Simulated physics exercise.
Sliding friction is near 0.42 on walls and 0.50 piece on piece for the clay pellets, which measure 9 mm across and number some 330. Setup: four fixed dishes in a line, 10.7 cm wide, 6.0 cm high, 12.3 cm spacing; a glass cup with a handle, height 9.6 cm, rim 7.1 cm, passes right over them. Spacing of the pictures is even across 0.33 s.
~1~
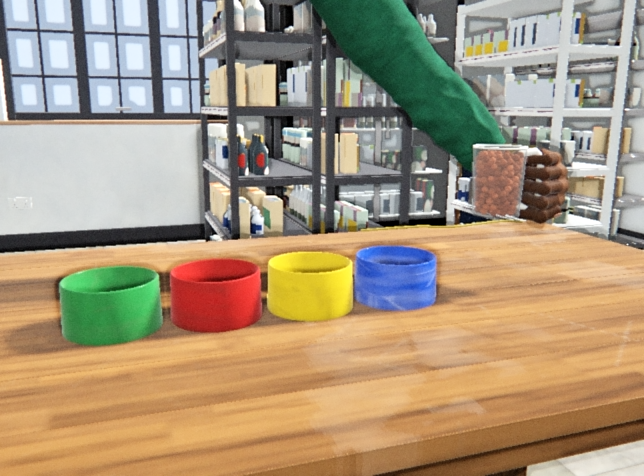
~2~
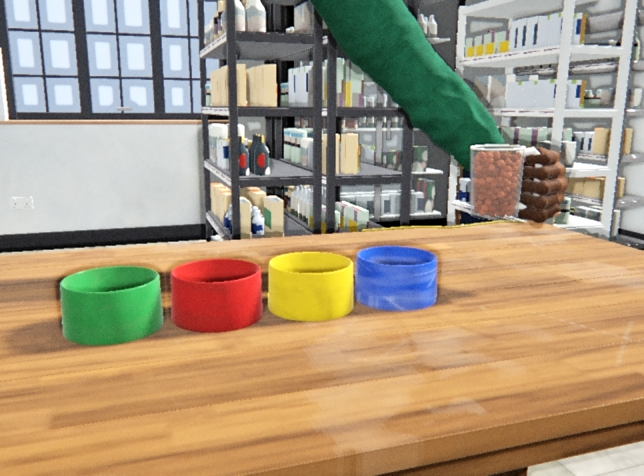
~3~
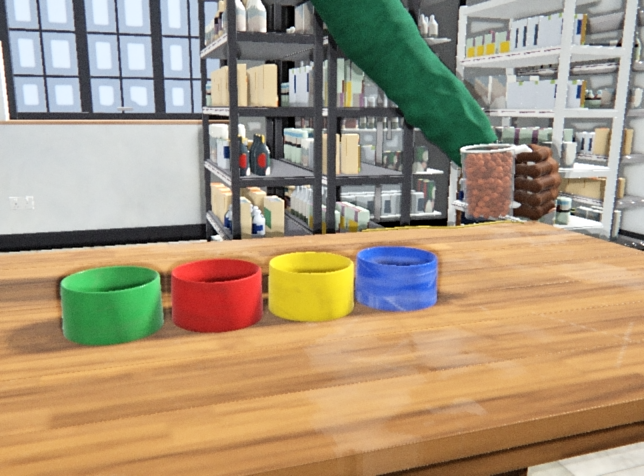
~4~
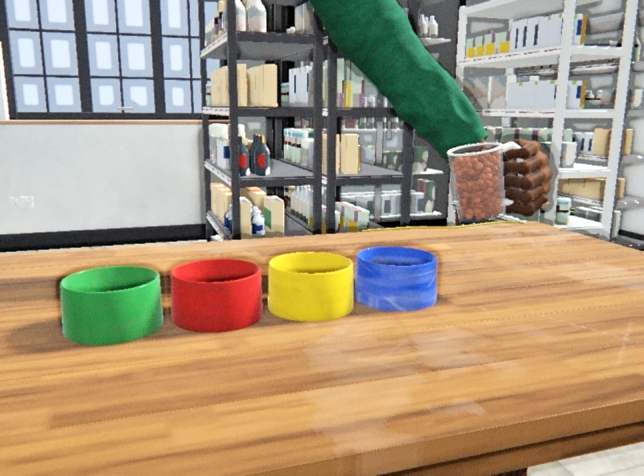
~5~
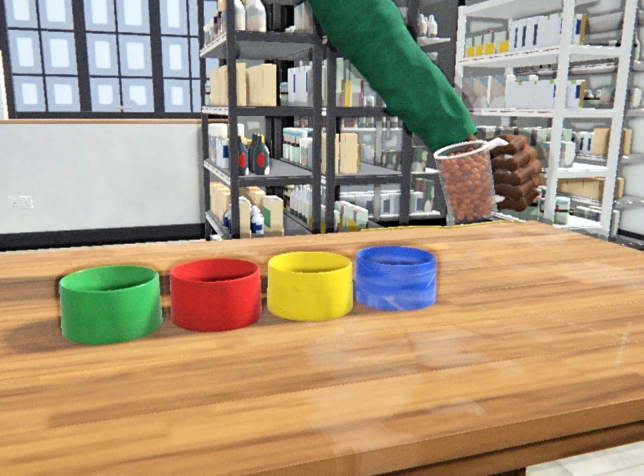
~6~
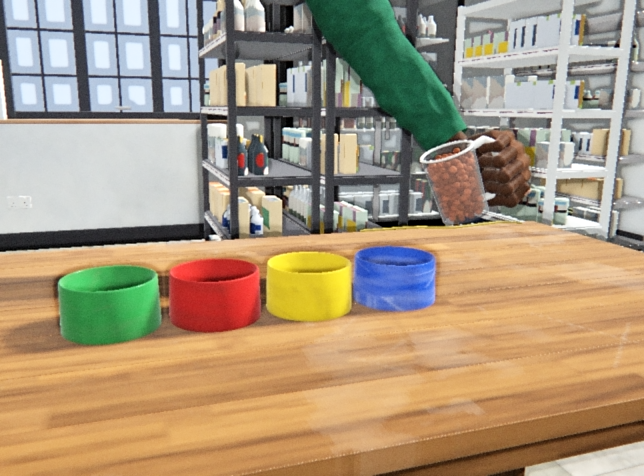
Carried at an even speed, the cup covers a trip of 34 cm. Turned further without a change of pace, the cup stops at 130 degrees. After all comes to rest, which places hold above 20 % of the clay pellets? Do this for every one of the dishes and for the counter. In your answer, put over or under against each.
Red dish - over; blue dish - under; green dish - under; yellow dish - under; counter - under.
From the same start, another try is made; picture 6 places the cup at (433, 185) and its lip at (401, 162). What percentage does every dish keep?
Red 100, blue 0, green 0, yellow 0.
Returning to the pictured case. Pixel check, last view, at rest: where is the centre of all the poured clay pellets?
Look around (215, 298) in the last picture.
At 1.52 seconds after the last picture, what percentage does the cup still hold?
Estimate: Around 0 % of the load.
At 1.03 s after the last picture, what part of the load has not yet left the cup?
Roughly 80 per cent, I'd say.
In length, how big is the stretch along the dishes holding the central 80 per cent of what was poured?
6 cm.
Then, 0.62 s after the last picture, tilt 73 degrees; cup holds 100 %.
Then, 1.03 s after the last picture, tilt 107 degrees; cup holds 80 %, red 10 %.
Then, 1.52 s after the last picture, tilt 130 degrees; cup holds 0 %, red 95 %.
In the end, red 95 %, blue 0 %, green 0 %, yellow 0 %, counter 5 %.
